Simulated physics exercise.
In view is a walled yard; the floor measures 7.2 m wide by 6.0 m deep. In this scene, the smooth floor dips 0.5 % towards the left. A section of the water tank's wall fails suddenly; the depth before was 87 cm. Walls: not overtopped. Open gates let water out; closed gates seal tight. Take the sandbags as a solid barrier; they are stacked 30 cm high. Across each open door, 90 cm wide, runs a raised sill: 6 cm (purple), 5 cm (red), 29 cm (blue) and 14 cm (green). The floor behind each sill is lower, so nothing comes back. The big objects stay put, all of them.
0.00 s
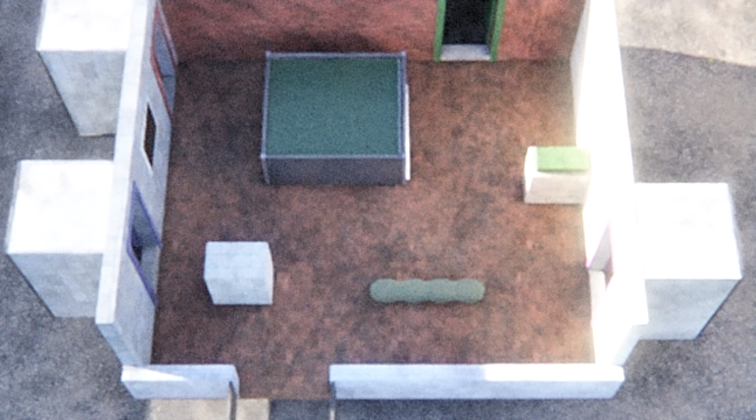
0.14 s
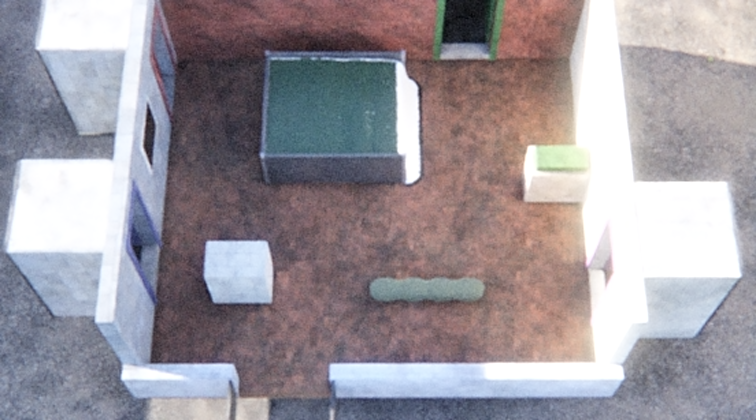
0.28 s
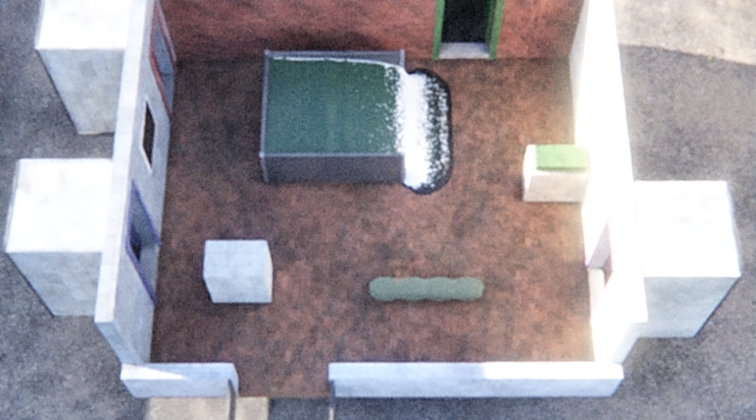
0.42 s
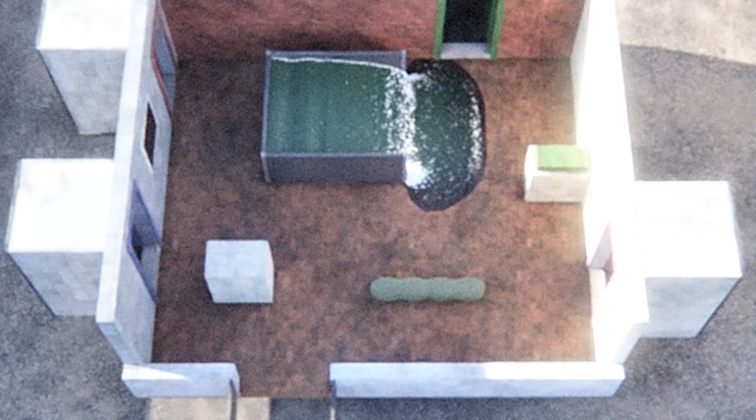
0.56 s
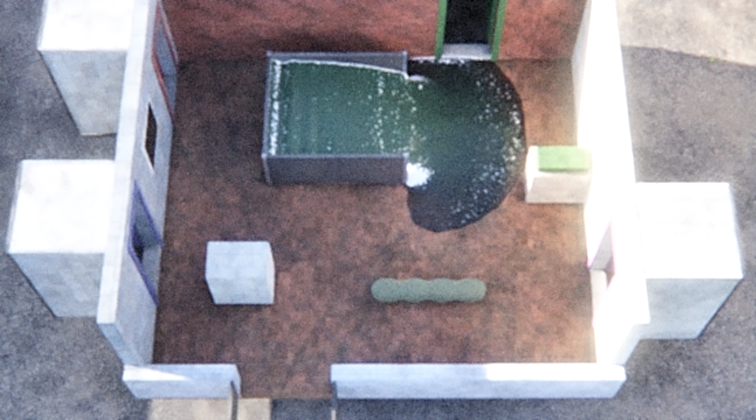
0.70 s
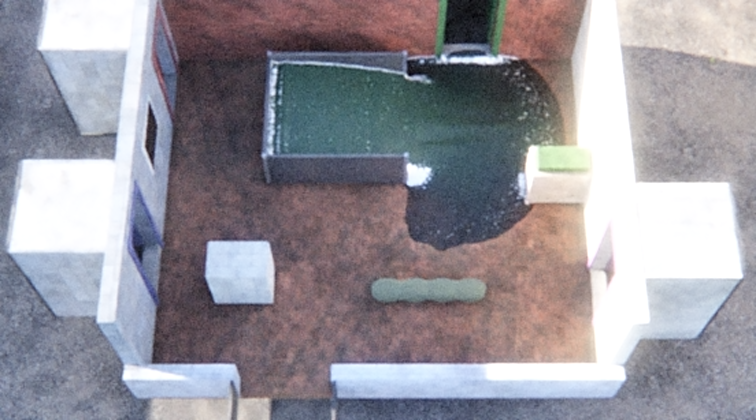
A walled yard with a reddish-brown floor, white side walls and a brick back wall is seen from high above by a still camera. A dark-sided tank of green water stands at the back, with a white block and a low grey-green sandbag row nearer. Water bursts from the tank's right side in white foam, then fans out darkly across the floor, reaching the green-topped block and the green-framed doorway.
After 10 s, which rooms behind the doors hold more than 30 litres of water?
One by one: At the purple door the inflow will be out of bounds. At the red door the inflow will be out of bounds. At the blue door the inflow will be within bounds. At the green door the inflow will be out of bounds.
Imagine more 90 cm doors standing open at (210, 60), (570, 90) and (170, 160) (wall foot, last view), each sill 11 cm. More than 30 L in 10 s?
Well, the first is on the low side, the second is on the high side, and the third is on the low side.
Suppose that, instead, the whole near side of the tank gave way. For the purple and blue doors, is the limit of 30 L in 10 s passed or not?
Purple: Exceeding the limit; blue: Within the limit.
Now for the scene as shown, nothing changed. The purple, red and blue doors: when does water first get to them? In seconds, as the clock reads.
Purple: 1.4 s; red: 5.0 s; blue: 6.5 s.
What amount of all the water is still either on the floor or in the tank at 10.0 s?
Roughly 86 percent.
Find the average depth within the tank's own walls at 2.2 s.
Average depth: About 28 cm.
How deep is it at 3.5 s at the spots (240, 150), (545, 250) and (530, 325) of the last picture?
Depth readings in turn - 0, 4, 5 cm.
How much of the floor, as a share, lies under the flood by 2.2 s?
Some 35 per cent of it.
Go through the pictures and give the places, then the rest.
Still water, 87 cm deep, in the water tank at (335, 107), in the first picture.
The front is at (409, 183), 1.1 m from the gap at (402, 120); 0.5 m2 of floor is under water; 87 cm left at the back of the water tank, in the second picture.
The front is at (429, 74), 1.3 m from the gap at (401, 122); 1.7 m2 of floor is under water; 87 cm left at the back of the water tank, in the third picture.
Water pours out at (402, 123) and has run 1.6 m, to (465, 192); typically 13 cm deep outside, 86 cm at the water tank's back, in the fourth picture.
The front is at (517, 174), 2.2 m from the gap at (403, 125); 5.8 m2 of floor is under water; 79 cm left at the back of the water tank, in the fifth picture.
The front is at a hidden place, 2.8 m from the gap at (403, 125); 8.1 m2 of floor is under water; 74 cm left at the back of the water tank, in the sixth picture.
After 1.4 s water covers 30 % of the floor and is deepest (58 cm) near (563, 63); purple door not reached, red door not reached, blue door not reached, green door 22 cm at the sill, 6 L in.
After 2.2 s water covers 35 % of the floor and is deepest (57 cm) near (565, 89); purple door 14 cm at the sill, 12 L in, red door not reached, blue door not reached, green door 20 cm at the sill, 28 L in.
After 3.5 s water covers 45 % of the floor and is deepest (32 cm) near (572, 168); purple door 11 cm at the sill, 45 L in, red door not reached, blue door not reached, green door 32 cm at the sill, 136 L in.
After 6.0 s water covers 85 % of the floor and is deepest (23 cm) near (179, 65); purple door 13 cm at the sill, 85 L in, red door 14 cm at the sill, 51 L in, blue door not reached, green door 13 cm at the sill, 237 L in.
After 10.0 s water covers 95 % of the floor and is deepest (12 cm) near (462, 283); purple door 8 cm at the sill, 147 L in, red door 8 cm at the sill, 116 L in, blue door 11 cm at the sill, 0 L in, green door 11 cm at the sill, 239 L in.
